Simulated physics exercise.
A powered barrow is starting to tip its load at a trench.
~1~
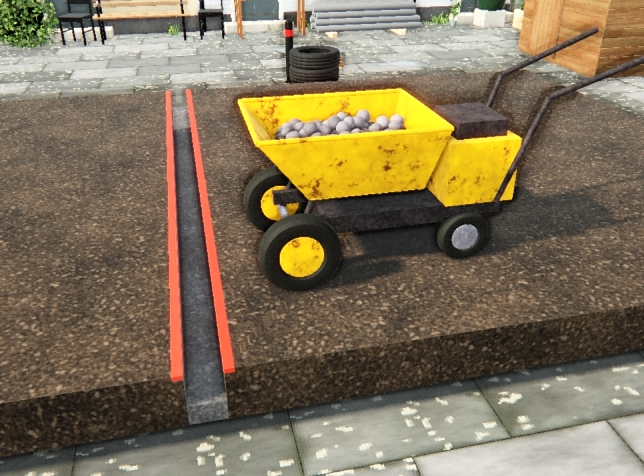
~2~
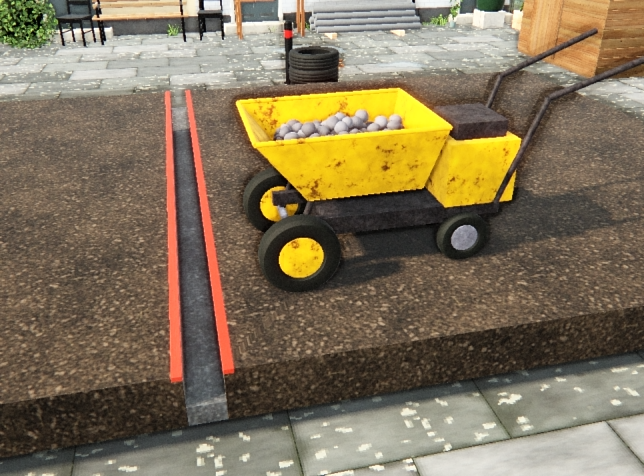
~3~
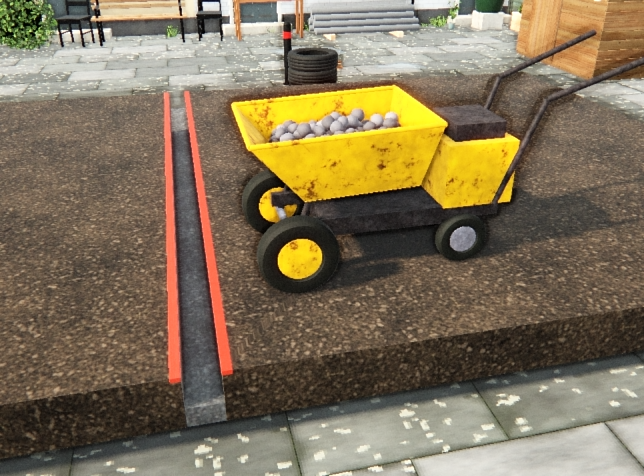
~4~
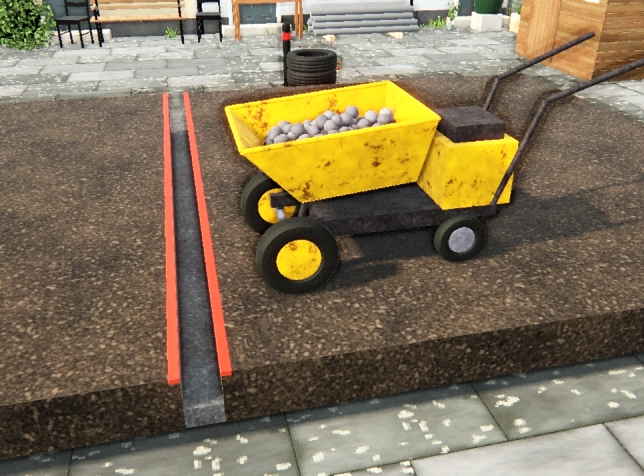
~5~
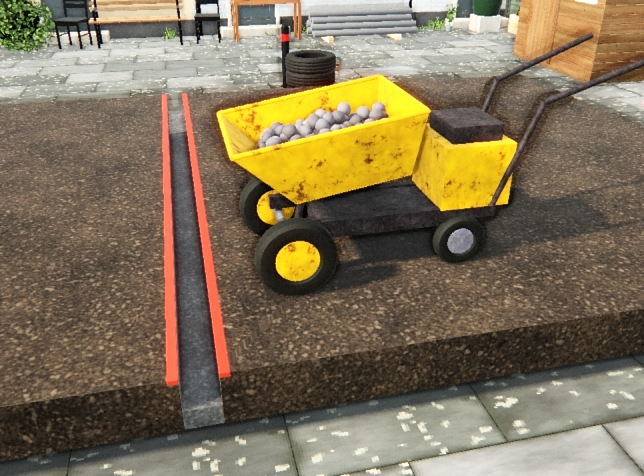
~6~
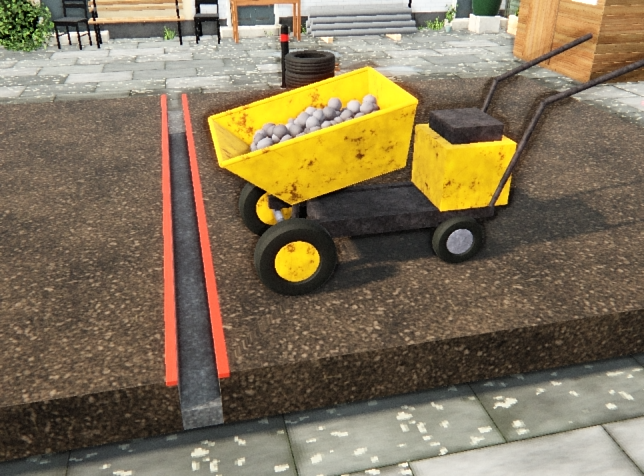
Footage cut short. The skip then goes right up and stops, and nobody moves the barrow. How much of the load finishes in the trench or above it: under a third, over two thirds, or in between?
Trench gets below a third.
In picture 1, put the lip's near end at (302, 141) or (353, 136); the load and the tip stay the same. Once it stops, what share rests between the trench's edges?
Estimates, in order: 50 % then 40 %.
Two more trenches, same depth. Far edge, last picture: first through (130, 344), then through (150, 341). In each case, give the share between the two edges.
Respectively, 60 % and 20 %.
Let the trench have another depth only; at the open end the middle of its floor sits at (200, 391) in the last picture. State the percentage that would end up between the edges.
Something like 0 %.
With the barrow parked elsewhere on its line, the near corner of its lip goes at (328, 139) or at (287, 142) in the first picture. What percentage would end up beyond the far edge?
Roughly 10 per cent, then roughly 50 per cent.
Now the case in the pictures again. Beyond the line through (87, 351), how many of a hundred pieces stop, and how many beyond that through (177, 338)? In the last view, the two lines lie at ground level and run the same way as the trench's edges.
I'd put it near 20 in a hundred, then near 80 in a hundred.
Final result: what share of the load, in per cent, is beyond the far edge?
My estimate is close to 75 in a hundred.
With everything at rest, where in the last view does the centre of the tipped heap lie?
Somewhere around (122, 275) in the final view.
Just after the last frame, skip tipped steeply; every one in the skip.
A moment on, skip tipped right over; the larger part in the skip; about a tenth beyond it; just a few falling.
Further on, skip tipped right over; roughly a quarter in the skip; just a few in or heaped over the trench; the larger part beyond it.
When it is over, skip tipped right over; roughly a quarter in the skip; just a few in or heaped over the trench; the larger part beyond it.
